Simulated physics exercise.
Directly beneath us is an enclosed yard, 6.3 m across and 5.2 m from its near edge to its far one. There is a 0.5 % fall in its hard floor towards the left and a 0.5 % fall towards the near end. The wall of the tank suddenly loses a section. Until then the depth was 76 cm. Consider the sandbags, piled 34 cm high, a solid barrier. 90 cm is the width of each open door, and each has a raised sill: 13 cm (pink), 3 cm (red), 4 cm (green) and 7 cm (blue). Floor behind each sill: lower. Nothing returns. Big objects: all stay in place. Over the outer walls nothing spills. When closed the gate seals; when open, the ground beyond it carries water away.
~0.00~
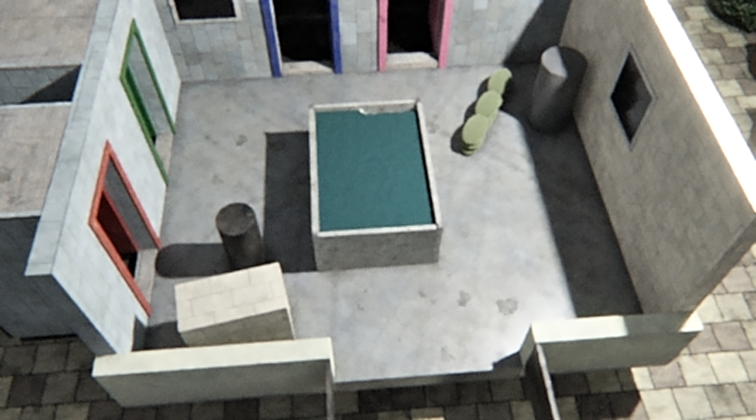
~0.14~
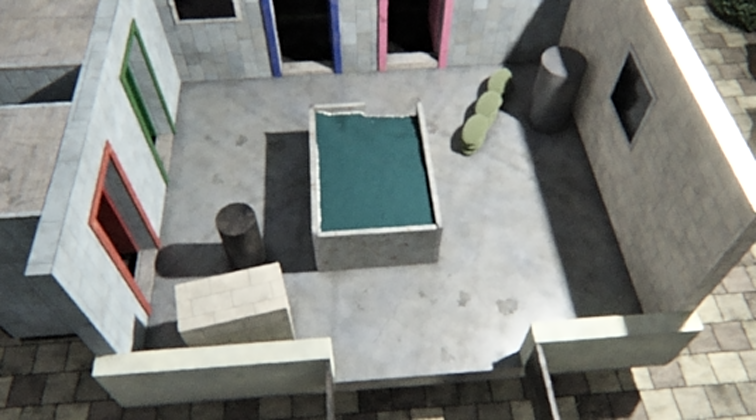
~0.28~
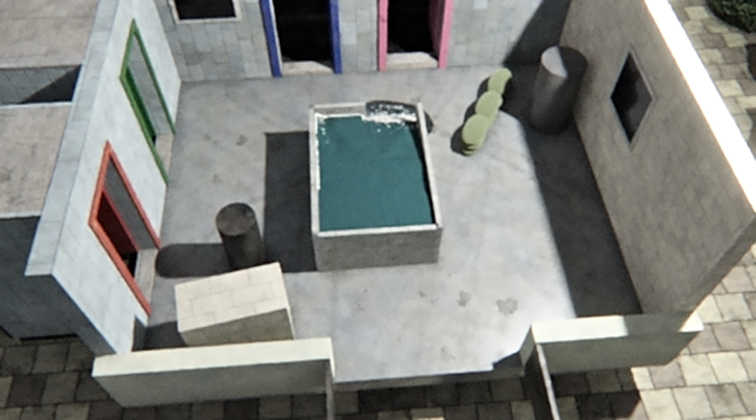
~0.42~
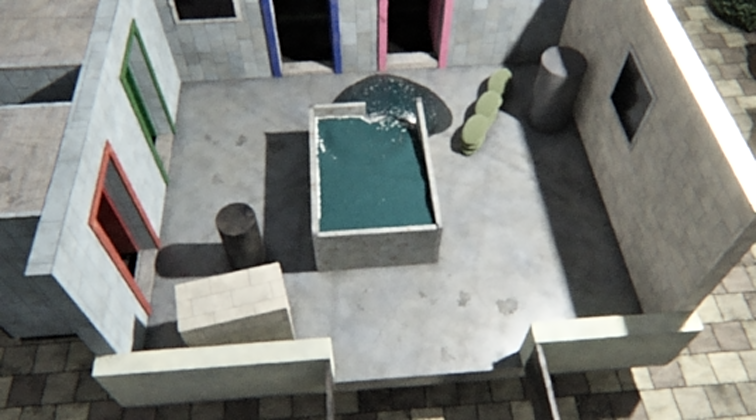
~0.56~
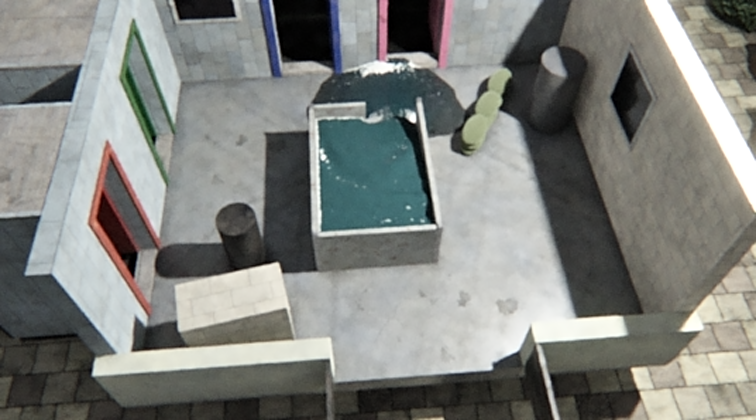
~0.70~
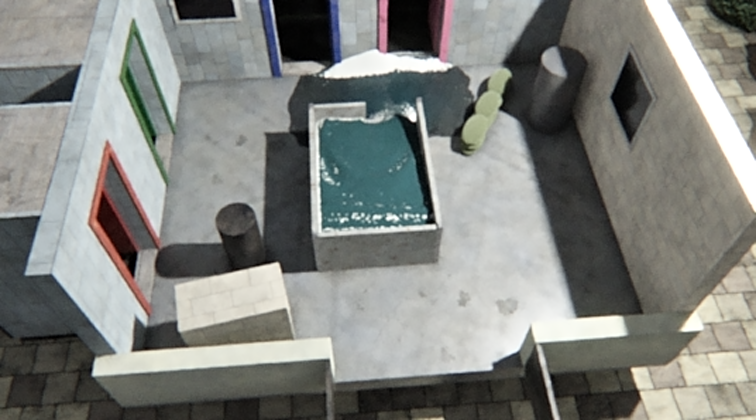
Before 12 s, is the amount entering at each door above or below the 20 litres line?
In the end the pink door will see too much water come in; the red door will see too much water come in; the green door will see too much water come in; the blue door will see too much water come in.
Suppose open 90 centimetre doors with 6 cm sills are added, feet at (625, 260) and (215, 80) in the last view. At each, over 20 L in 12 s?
First door short of the limit, second door beyond the limit.
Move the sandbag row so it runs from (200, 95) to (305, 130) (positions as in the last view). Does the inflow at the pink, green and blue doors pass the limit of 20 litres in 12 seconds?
Note - pink: Limit exceeded; green: Limit held; blue: Limit exceeded.
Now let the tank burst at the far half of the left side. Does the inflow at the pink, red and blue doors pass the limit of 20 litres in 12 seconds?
Compared with the limit, pink is lower, red is higher and blue is lower.
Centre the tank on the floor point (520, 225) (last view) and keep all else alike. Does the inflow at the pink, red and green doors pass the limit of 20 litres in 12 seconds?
Well, pink ends up inside the mark, red ends up beyond the mark and green ends up beyond the mark.
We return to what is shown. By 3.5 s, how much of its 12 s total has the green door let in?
Roughly 15 percent is in by then.
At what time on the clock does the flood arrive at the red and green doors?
So red at 3.4 s, and green at 2.4 s.
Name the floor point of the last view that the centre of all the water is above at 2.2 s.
Around (381, 155).
After 1.4 s water covers 20 % of the floor and is deepest (41 cm) near (394, 138); pink door 37 cm at the sill, 87 L in, red door not reached, green door not reached, blue door 15 cm at the sill, 10 L in.
After 2.2 s water covers 25 % of the floor and is deepest (34 cm) near (375, 74); pink door 32 cm at the sill, 200 L in, red door not reached, green door not reached, blue door 14 cm at the sill, 33 L in.
After 3.5 s water covers 45 % of the floor and is deepest (26 cm) near (556, 102); pink door 23 cm at the sill, 289 L in, red door 1 cm at the sill, 0 L in, green door 9 cm at the sill, 10 L in, blue door 11 cm at the sill, 55 L in.
After 7.0 s water covers 85 % of the floor and is deepest (16 cm) near (556, 102); pink door 14 cm at the sill, 348 L in, red door 4 cm at the sill, 0 L in, green door 7 cm at the sill, 43 L in, blue door 7 cm at the sill, 69 L in.
After 12.0 s water covers 95 % of the floor and is deepest (10 cm) near (141, 378); pink door 8 cm at the sill, 350 L in, red door 9 cm at the sill, 58 L in, green door 7 cm at the sill, 66 L in, blue door 4 cm at the sill, 70 L in.
